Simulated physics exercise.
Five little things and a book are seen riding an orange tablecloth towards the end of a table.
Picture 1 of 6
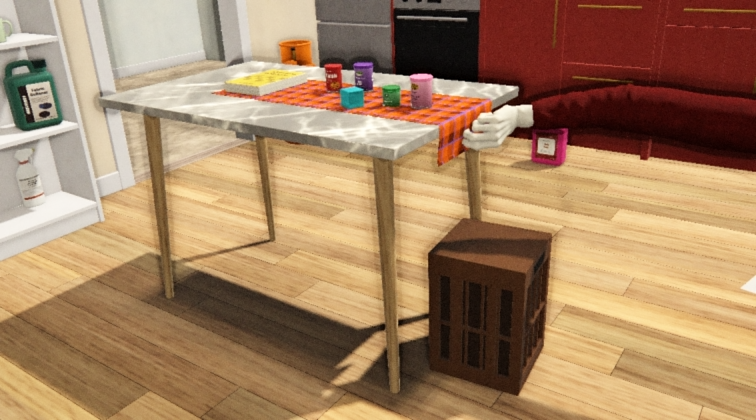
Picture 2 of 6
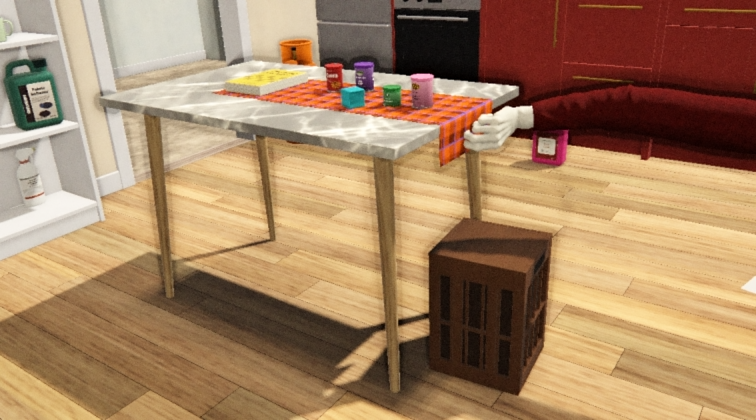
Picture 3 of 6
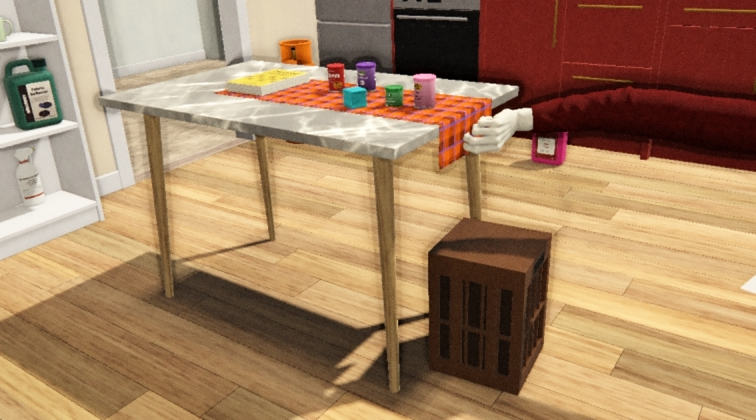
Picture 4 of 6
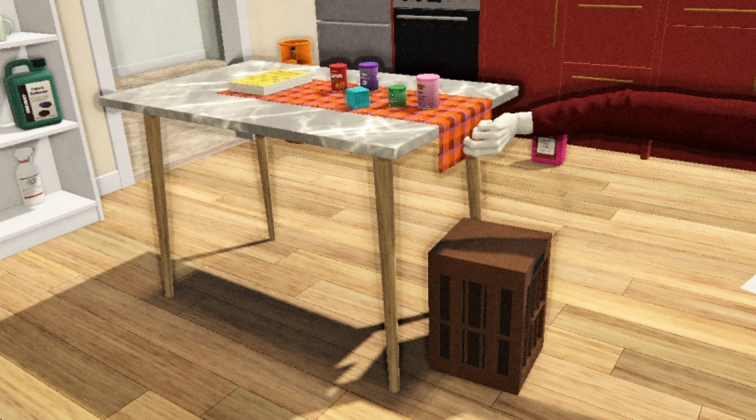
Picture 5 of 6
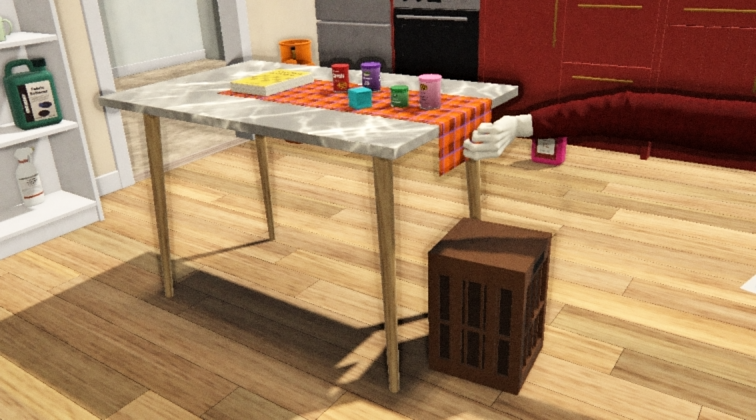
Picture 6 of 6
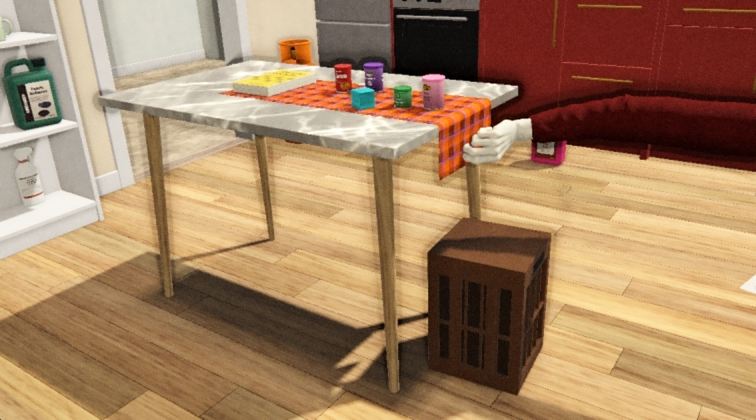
A white-gloved hand in a dark red sleeve slowly draws an orange checked cloth over the right end of a marble-topped table, seen from slightly above in a wood-floored kitchen. Red, purple, turquoise, green and pink containers and a yellow-and-white item sit on it, above a brown crate. They slide slightly right with the cloth as its hem lowers, the camera still.
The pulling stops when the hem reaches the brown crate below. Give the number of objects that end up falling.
The number is two.
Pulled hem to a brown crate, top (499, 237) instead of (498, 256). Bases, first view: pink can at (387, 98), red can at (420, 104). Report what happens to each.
The pink can stays aboard, and the red can does not stay aboard.
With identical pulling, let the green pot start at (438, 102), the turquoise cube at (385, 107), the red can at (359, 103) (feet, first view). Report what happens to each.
Well, the green pot is dislodged, the turquoise cube is dislodged, and the red can is safe.
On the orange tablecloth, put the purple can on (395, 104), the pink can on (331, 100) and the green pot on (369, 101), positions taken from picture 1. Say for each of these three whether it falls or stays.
Of these three, the purple can takes a tumble, the pink can rides it out, the green pot rides it out.
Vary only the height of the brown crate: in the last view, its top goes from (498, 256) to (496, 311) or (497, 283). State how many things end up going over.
We'd see 4, then 3.
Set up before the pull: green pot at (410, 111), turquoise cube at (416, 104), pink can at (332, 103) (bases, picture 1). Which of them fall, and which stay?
Record - green pot lost; turquoise cube lost; pink can retained.
Soon after, hem near (467, 201); pink can gone.
After that, hem on the crate; pink can and green pot gone.
In the end, hem on the crate; pink can and green pot gone. The answer is two.
